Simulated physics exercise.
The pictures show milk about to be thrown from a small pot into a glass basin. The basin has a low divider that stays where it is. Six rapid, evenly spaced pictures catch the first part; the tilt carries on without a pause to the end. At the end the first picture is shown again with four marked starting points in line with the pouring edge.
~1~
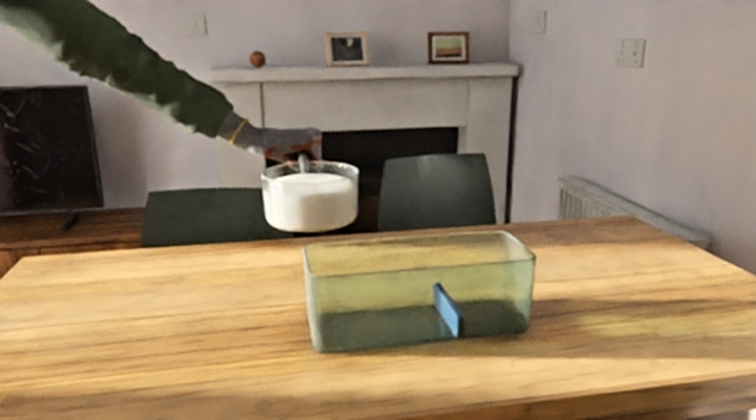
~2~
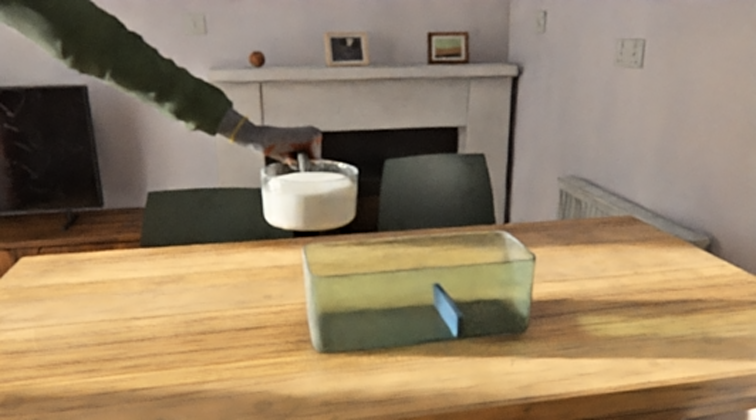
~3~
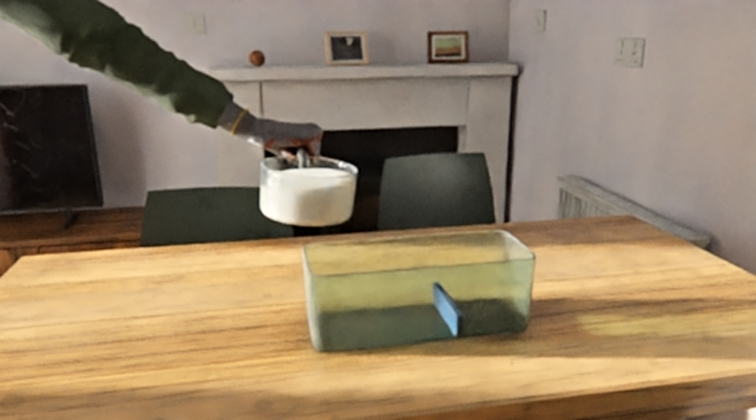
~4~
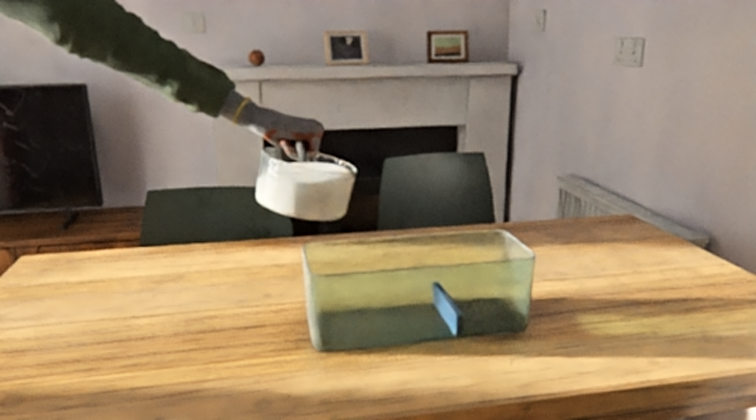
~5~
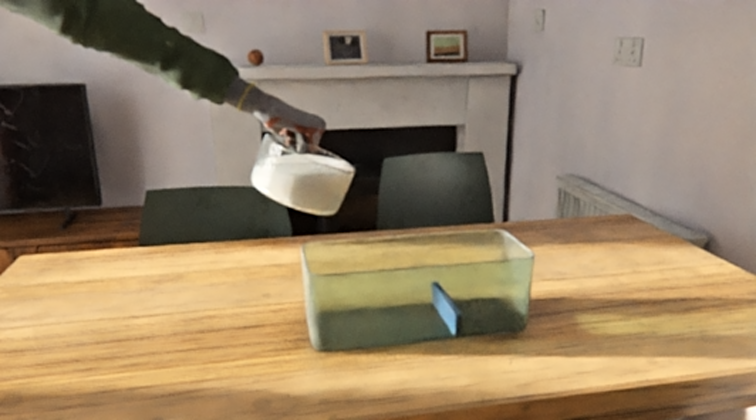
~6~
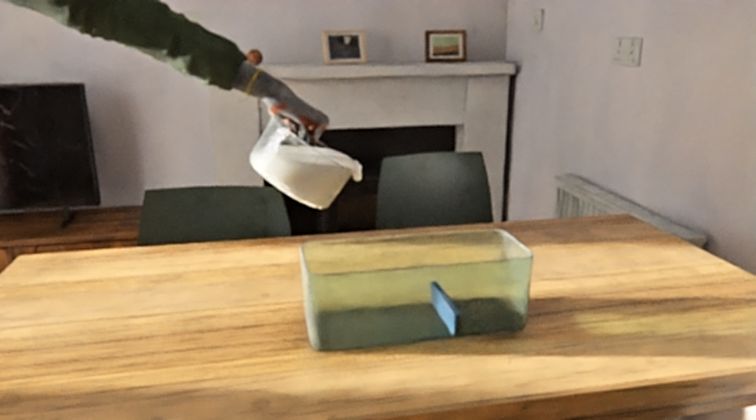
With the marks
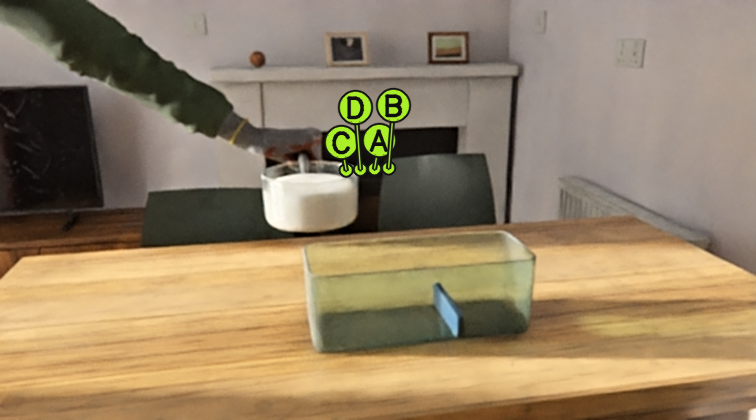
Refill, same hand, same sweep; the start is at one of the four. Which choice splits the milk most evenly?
The best spot is A.
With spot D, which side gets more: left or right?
More ends on the left.
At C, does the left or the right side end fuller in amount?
The left one.
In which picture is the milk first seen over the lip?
In picture 6.
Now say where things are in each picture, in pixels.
Upright, lip at (355, 169); basin from (314, 351) to (528, 329); top of the wall at (448, 298); nothing has left yet.
Upright, lip at (355, 169); nothing has left yet.
Tipped about 6°, lip at (355, 168); nothing has left yet.
Tipped about 14°, lip at (354, 168); nothing has left yet.
Tipped about 24°, lip at (354, 168); nothing has left yet.
Tipped about 35°, lip at (353, 167); milk is over the lip, down to (357, 176).
On the marked copy, A at (374, 168); B at (388, 168); C at (346, 170); D at (360, 169).
With A, about 49 % ends left of the wall and 50 % right of it.
With B, about 27 % ends left of the wall and 72 % right of it.
With C, about 90 % ends left of the wall and 8 % right of it.
With D, about 77 % ends left of the wall and 21 % right of it.
